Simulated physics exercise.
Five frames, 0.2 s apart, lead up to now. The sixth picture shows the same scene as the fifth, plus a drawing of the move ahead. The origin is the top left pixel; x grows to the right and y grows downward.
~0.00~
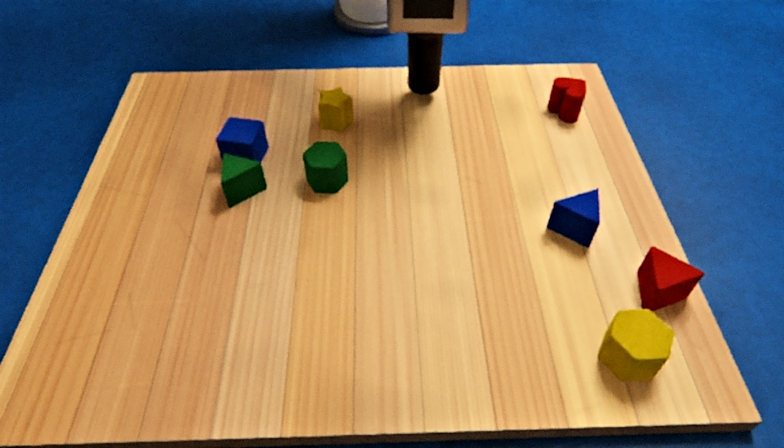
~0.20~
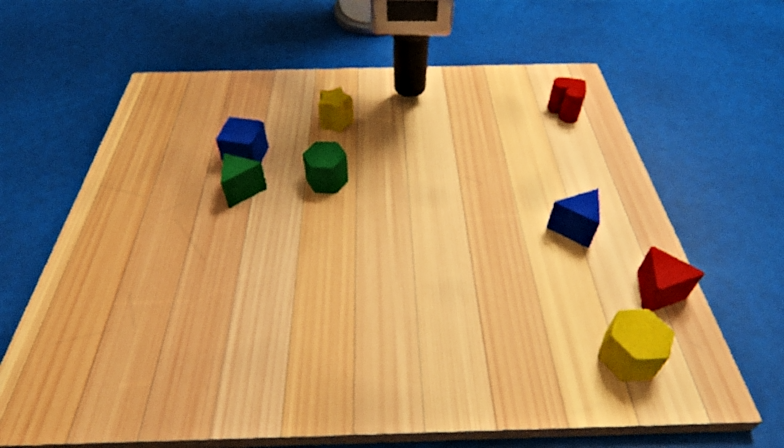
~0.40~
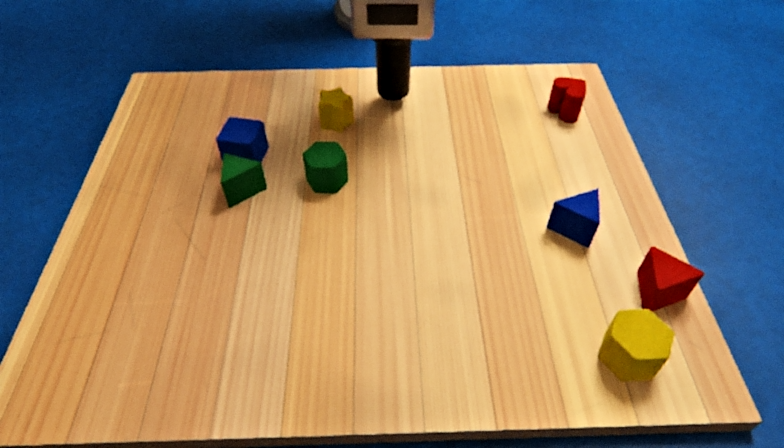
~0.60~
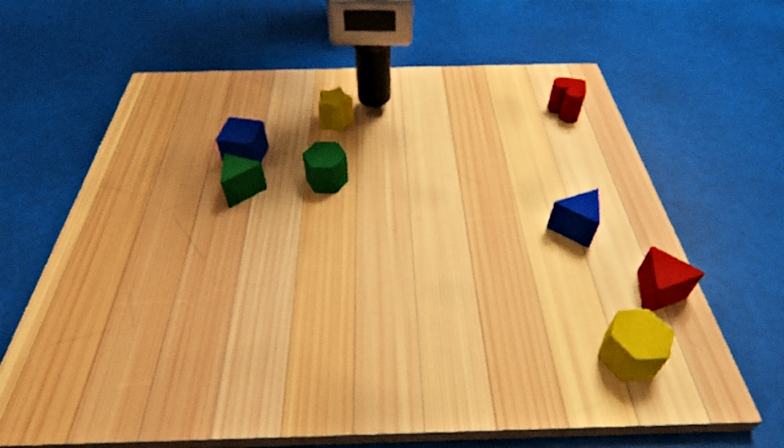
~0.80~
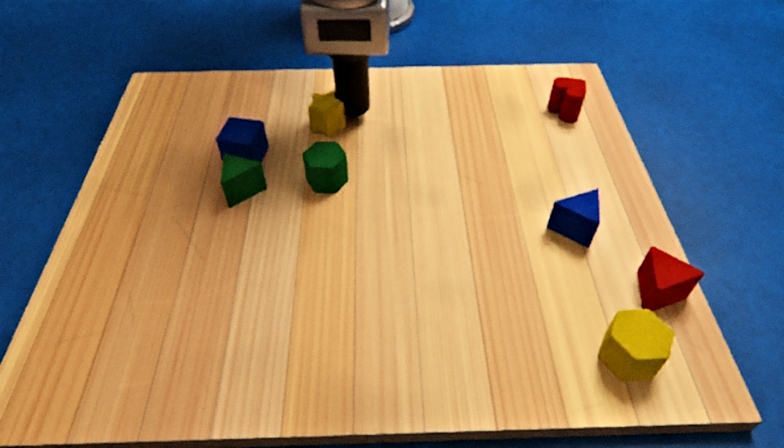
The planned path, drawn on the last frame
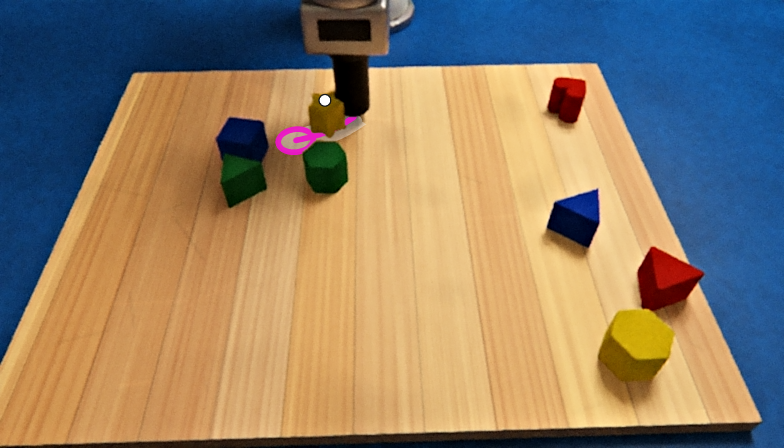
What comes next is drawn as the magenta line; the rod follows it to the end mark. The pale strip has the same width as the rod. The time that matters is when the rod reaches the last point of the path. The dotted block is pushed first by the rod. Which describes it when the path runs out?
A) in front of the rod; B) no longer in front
A: In front of the rod.
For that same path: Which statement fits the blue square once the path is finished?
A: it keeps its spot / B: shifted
Option B.
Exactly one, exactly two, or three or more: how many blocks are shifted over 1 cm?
Two move.
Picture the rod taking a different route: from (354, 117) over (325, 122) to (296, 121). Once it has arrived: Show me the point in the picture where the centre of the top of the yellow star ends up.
It comes to (274, 113).
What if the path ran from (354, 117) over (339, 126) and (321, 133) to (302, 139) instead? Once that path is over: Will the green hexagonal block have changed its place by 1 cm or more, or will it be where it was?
It barely shifts, if at all.
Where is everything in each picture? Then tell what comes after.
Lower end of the rod (423, 86), tops of blocks, blue square (240, 130), green hexagonal block (324, 154), yellow star (334, 96), in the first picture.
Rod (410, 88), blocks as before, in the second picture.
Rod (393, 92), blocks as before, in the third picture.
Rod (374, 98), blocks as before, in the fourth picture.
Rod (354, 108), blue square (240, 130), green hexagonal block (324, 154), yellow star (325, 100), in the fifth picture.
The drawn path runs from (354, 117) via (328, 131), ending at (296, 140); the dot is on the yellow star.
The first path, step by step. Halfway along, rod (326, 122); yellow star (295, 115).
At the end, rod (294, 131); blue square (226, 132); green hexagonal block not moved; yellow star (263, 126).
